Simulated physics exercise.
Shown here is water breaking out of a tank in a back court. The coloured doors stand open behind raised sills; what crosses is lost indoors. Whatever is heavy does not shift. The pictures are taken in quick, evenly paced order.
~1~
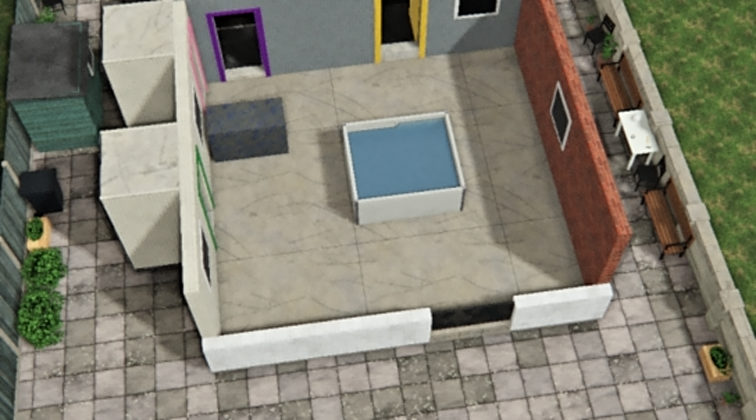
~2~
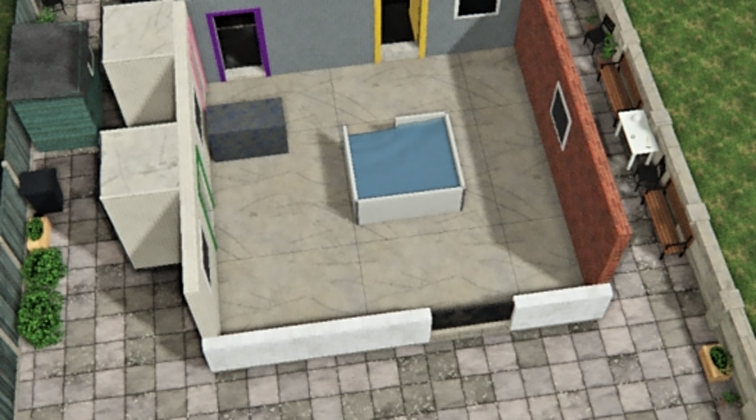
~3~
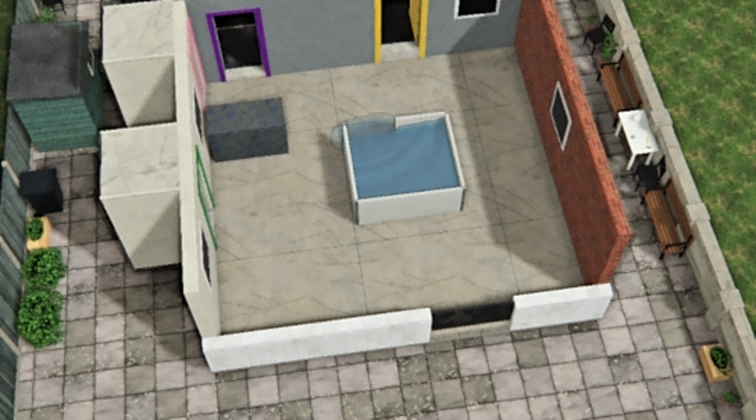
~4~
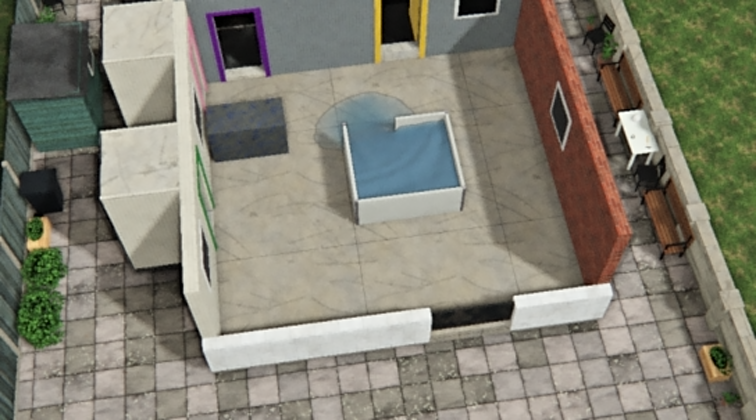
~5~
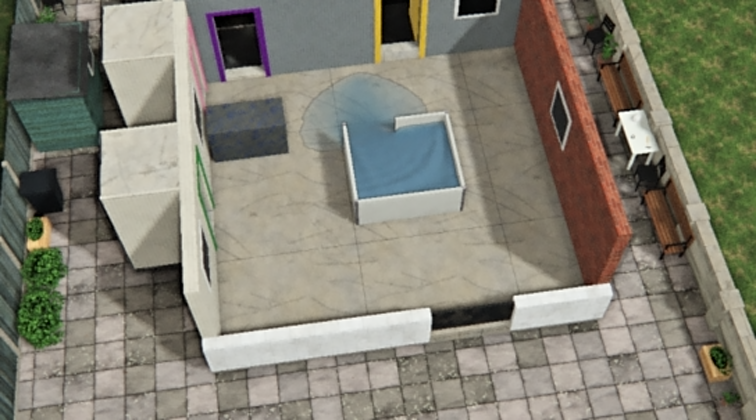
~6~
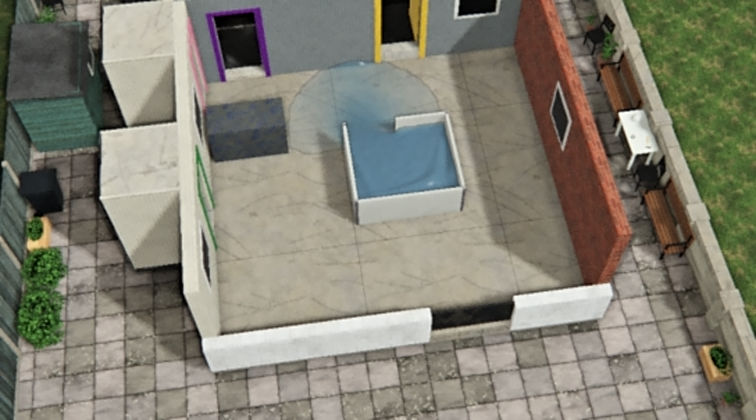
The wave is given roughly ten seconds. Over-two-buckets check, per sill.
Green door: Within two, yellow door: Within two, purple door: Over, pink door: Over.
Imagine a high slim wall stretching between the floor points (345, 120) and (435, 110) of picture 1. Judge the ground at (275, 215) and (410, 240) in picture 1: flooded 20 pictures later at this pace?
Result, in order: Swamped / bone-dry.
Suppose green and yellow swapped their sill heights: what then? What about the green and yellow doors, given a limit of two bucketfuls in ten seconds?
The green door stays within, the yellow door runs over.
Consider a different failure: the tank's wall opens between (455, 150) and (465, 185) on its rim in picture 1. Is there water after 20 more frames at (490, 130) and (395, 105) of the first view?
The first spot is soaked and the second is spared.
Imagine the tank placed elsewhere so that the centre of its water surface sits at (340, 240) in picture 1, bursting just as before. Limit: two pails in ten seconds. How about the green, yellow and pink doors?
Well, the green door tops the threshold, the yellow door remains below, and the pink door remains below.
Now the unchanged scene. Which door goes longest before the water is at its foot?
Answer - the green door.
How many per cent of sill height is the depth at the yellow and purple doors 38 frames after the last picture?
About 40 %, then 180 %.
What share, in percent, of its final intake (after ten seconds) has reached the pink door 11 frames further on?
Share by then: About 5 in a hundred.
A moment on, water covers 20 % of the floor; the green door not reached, the yellow door wet at the sill, nothing in, the purple door wet at the sill, nothing in, the pink door not reached.
Next, water covers 25 % of the floor; the green door not reached, the yellow door wet at the sill, nothing in, the purple door under two buckets in, the pink door under two buckets in.
Then, water covers 40 % of the floor; the green door wet at the sill, nothing in, the yellow door under two buckets in, the purple door over two buckets in, the pink door far over two buckets in.
Later, water covers 70 % of the floor; the green door wet at the sill, nothing in, the yellow door under two buckets in, the purple door over two buckets in, the pink door far over two buckets in.
In the end, water covers 95 % of the floor; the green door wet at the sill, nothing in, the yellow door under two buckets in, the purple door far over two buckets in, the pink door far over two buckets in.
